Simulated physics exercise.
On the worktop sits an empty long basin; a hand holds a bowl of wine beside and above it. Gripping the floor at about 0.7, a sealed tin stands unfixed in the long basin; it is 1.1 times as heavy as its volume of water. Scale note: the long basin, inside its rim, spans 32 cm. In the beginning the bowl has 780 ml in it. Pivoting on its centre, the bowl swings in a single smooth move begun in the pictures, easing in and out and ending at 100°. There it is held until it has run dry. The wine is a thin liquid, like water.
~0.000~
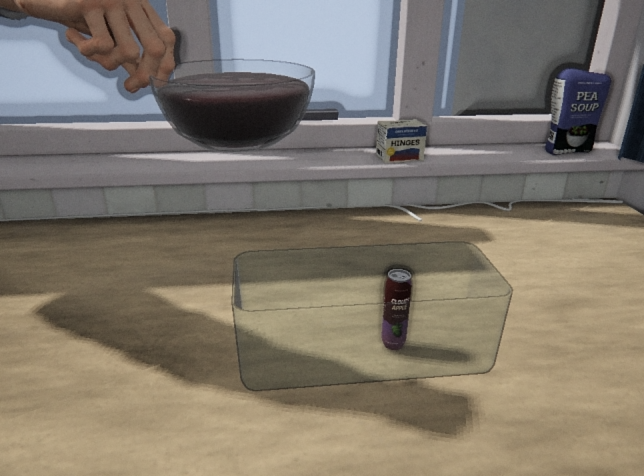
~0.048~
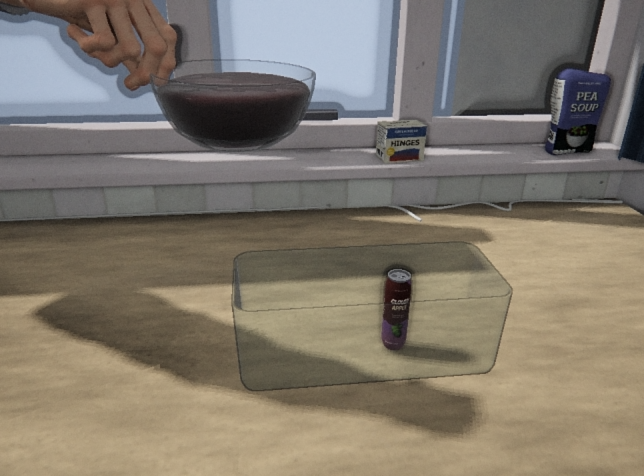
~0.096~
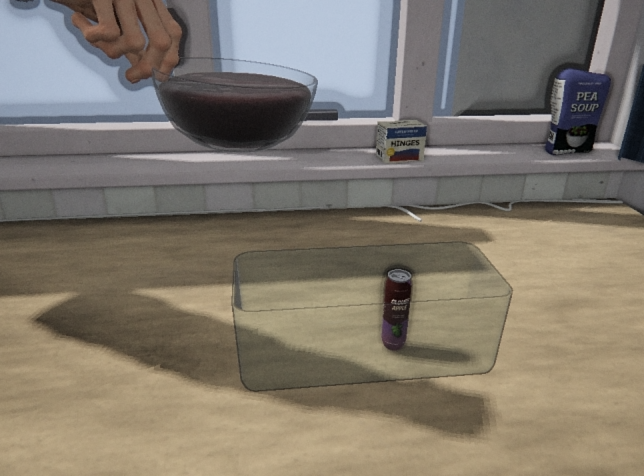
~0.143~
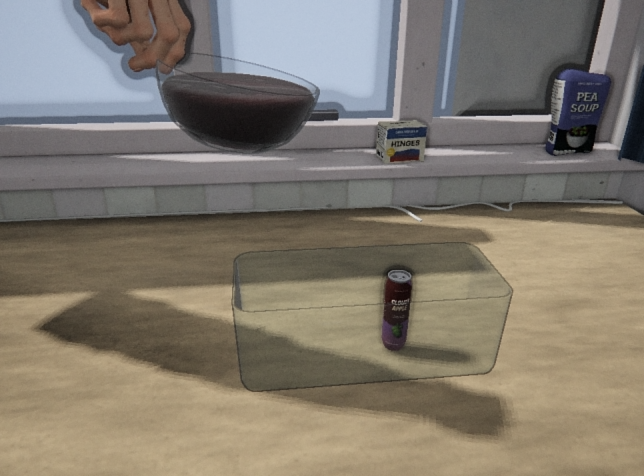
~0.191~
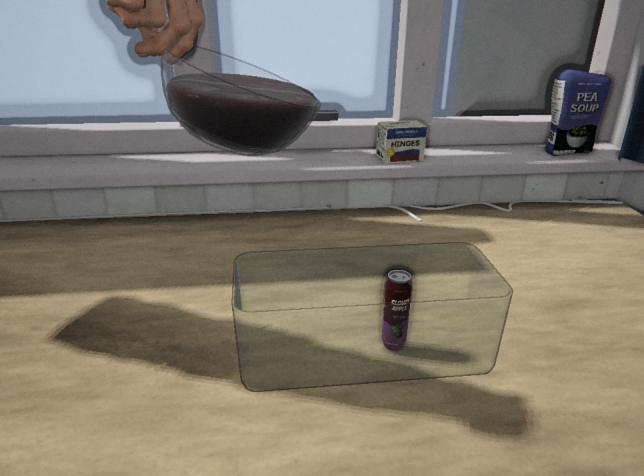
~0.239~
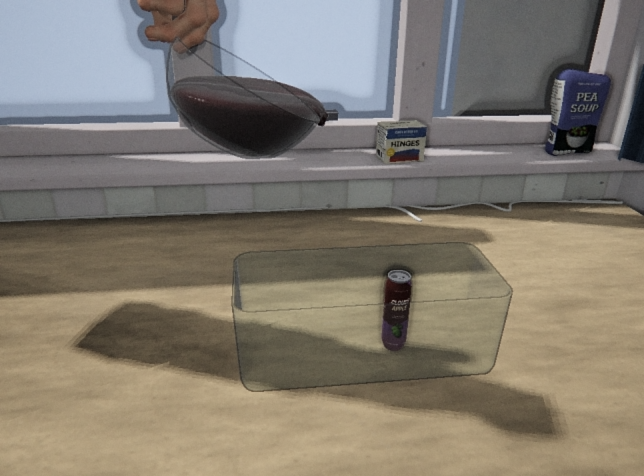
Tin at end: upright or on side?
Overturned.
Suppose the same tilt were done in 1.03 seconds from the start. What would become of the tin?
Result: Tin upright.
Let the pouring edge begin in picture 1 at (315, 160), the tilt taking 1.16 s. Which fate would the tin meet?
Result: Tin upright.
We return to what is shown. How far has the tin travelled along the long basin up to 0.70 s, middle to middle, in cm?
Estimate: Around 2 cm.
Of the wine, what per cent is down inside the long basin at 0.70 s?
Roughly 92 per cent.
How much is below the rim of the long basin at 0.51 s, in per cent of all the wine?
The basin holds roughly 24 in a hundred parts at that moment.
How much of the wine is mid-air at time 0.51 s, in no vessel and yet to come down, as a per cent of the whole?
Estimate: Some 62 % of the total.
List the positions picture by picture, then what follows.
The first picture shows tilt 0°; pouring edge (313, 73); surface from (158, 86) to (309, 84); the long basin's rim runs from (234, 281) to (493, 267); the tin's top is at (399, 279).
The second picture shows tilt 1°; pouring edge (314, 75); surface from (158, 84) to (309, 85).
The third picture shows tilt 6°; pouring edge (316, 81); surface from (160, 81) to (311, 87).
The fourth picture shows tilt 12°; pouring edge (318, 91); surface from (163, 81) to (313, 91).
The fifth picture shows tilt 21°; pouring edge (319, 104); surface from (168, 80) to (319, 98); 1 per cent is over the edge.
The sixth picture shows tilt 32°; pouring edge (317, 119); surface from (172, 84) to (311, 105); 6 per cent is over the edge.
Then, 0.51 s in, the tilt is 91° and 14 per cent is still to pour; the tin stands where it began.
Then, 0.70 s in, the tilt is 100° and 1 per cent is still to pour; the tin leans 8°.
Then, 0.91 s in, the tilt is 100° and 0 per cent is still to pour; the tin leans 11°.
Then, 1.13 s in, the tilt is 100° and 0 per cent is still to pour; the tin lies on its side.
Finally, the tin lies on its side.
